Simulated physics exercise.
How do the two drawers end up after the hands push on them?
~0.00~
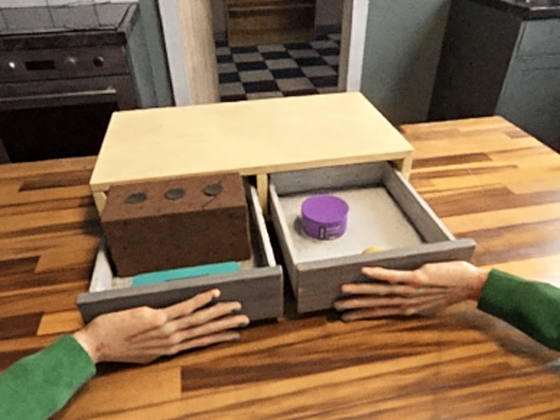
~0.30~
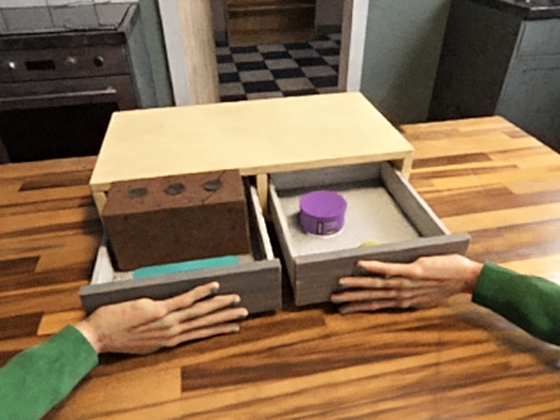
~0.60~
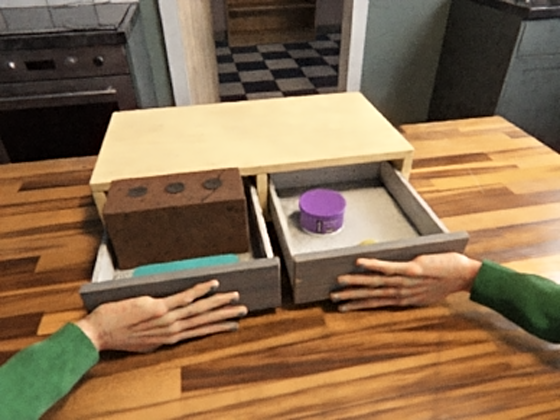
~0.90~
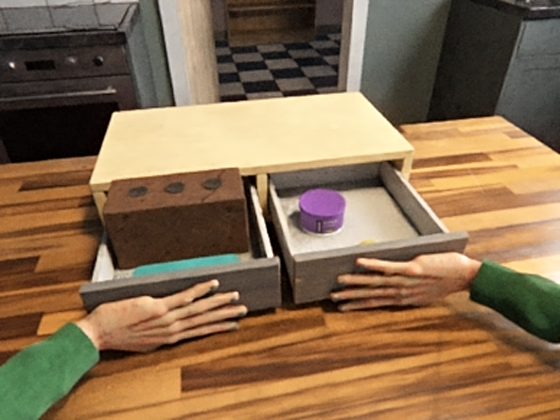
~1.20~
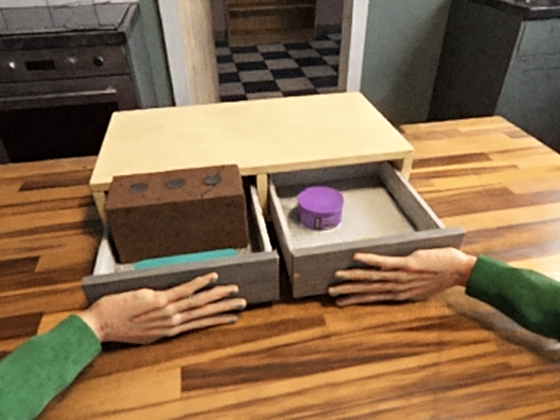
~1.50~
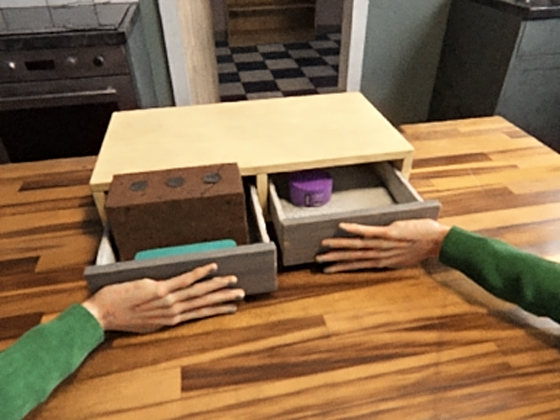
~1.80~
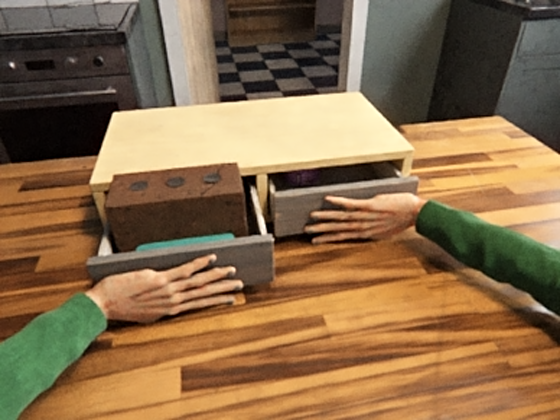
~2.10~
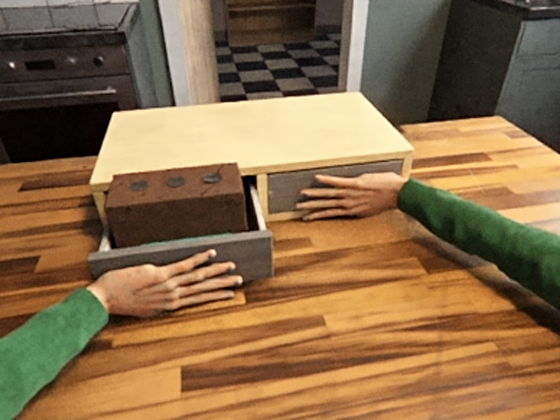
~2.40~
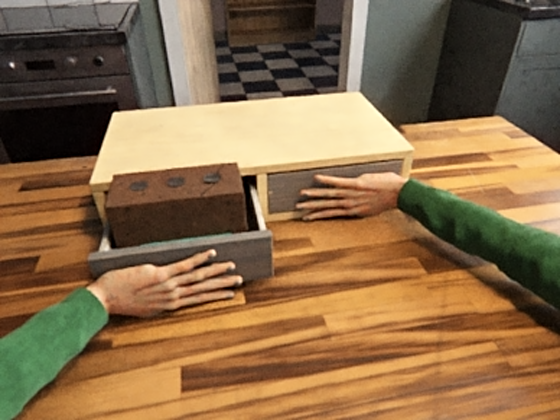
The right drawer is shut flush with the chest, while the left drawer, holding the tall brown block, is still ajar.
